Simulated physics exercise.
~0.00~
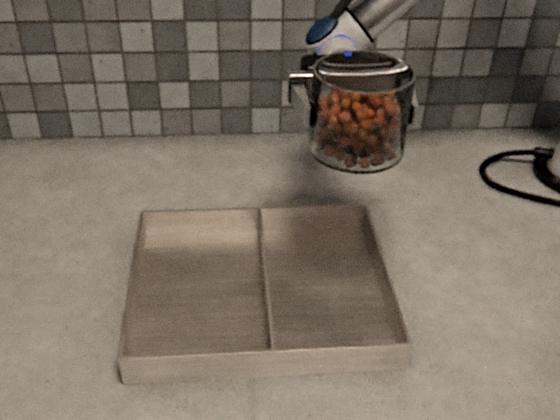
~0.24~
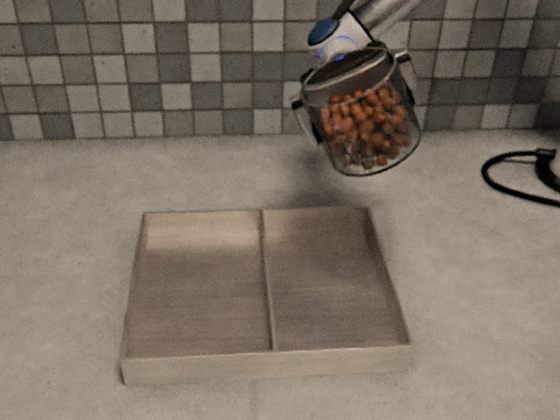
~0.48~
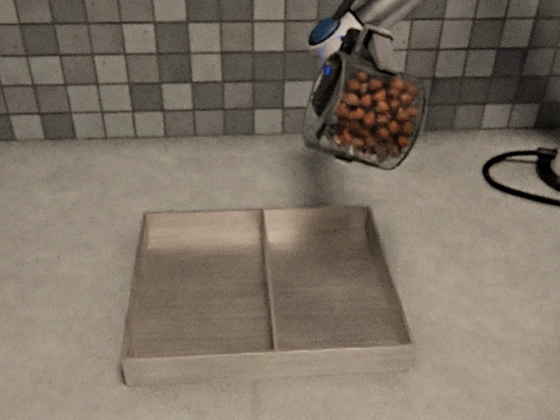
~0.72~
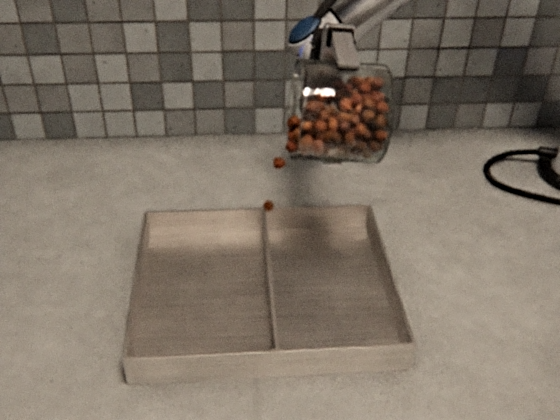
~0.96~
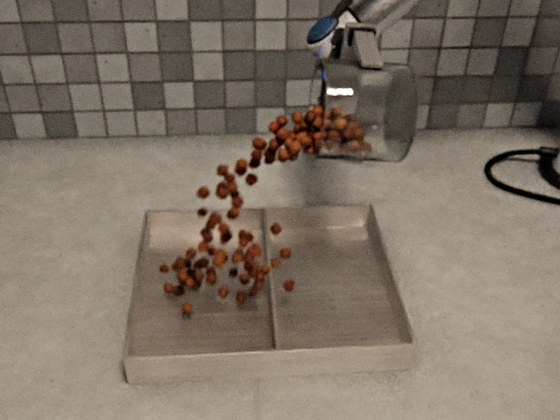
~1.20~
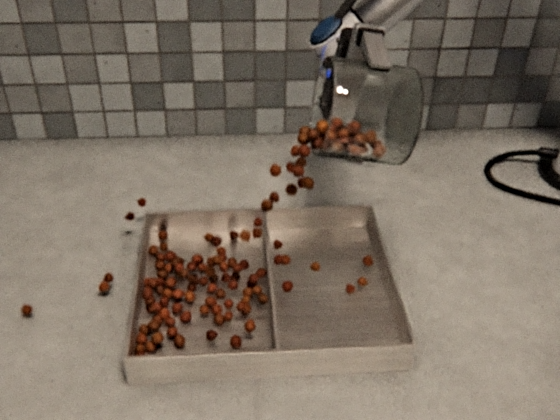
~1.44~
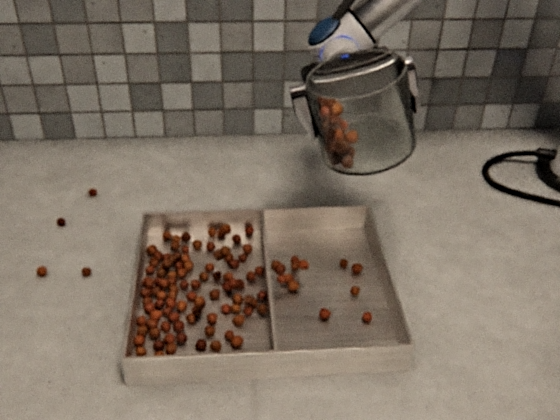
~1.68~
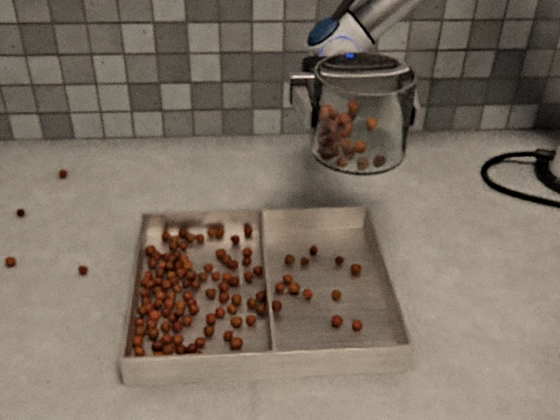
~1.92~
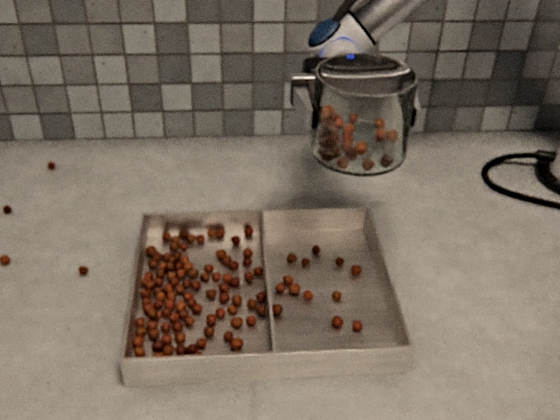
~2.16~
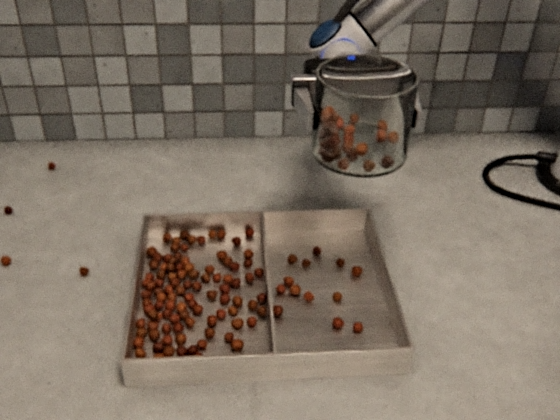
At first, a robot hand holds an upright clear tumbler full of hazelnuts above a divided tray on a table top. The tumbler tips toward the left until it lies on its side, and the first few nuts drop out. Then a thick stream pours down, landing mostly in the left part of the tray, while some nuts scatter into the right part and a few bounce out onto the table. The arm turns the tumbler back upright, with a small share still inside. Finally everything rests, with most of the hazelnuts in the left part and four strays lying left of the tray.
